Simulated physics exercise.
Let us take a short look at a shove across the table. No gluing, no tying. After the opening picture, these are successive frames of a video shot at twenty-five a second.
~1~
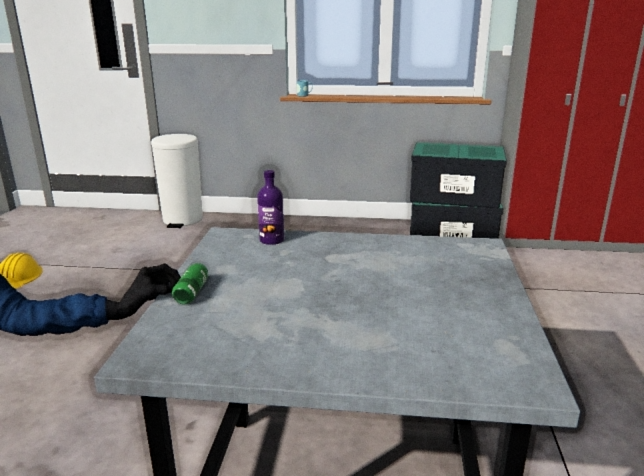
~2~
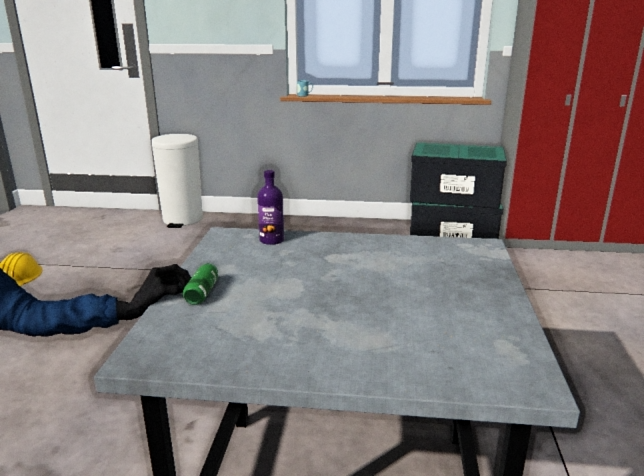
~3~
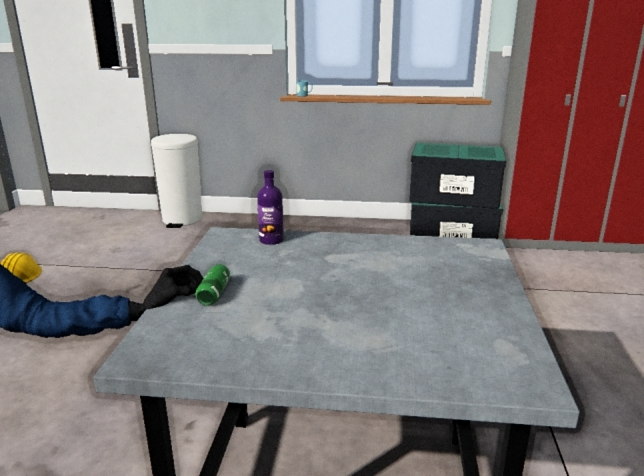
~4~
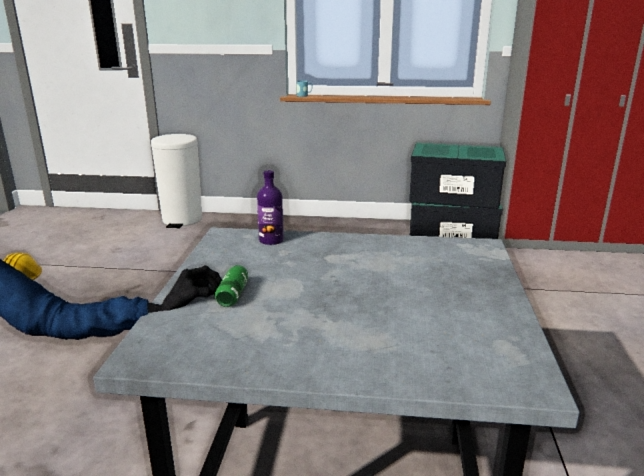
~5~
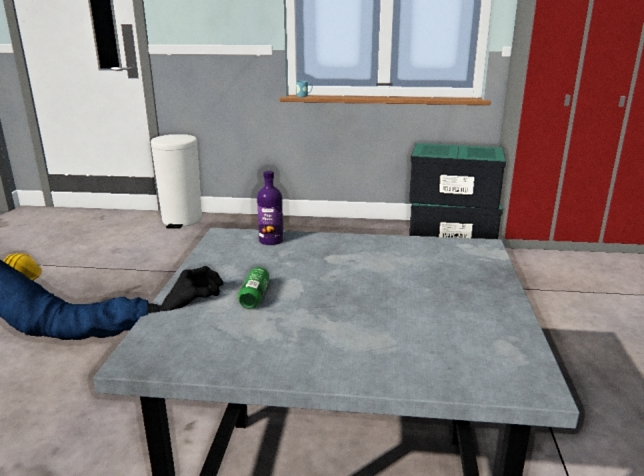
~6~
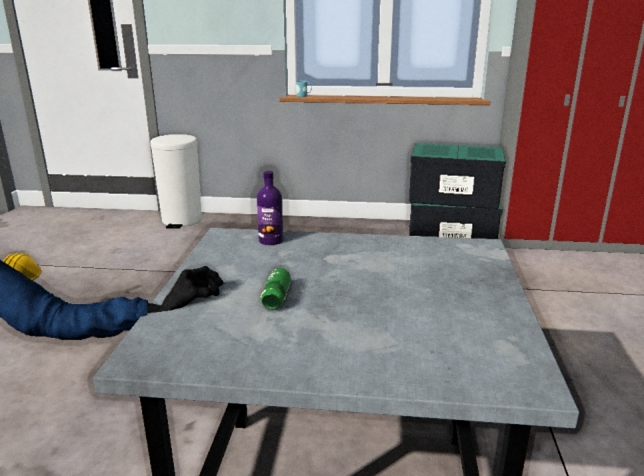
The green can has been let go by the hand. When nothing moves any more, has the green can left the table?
Looks to me like it has gone overboard from the table.
Then, 0.20 s past the last view, green can displaced well along near (388, 294).
Then, 0.40 s past the last view, green can displaced well along near (501, 300).
Then, 0.70 s past the last view, green can now off the table.
Then, 0.90 s past the last view, things are still on the move.
Finally, off the table, green can.
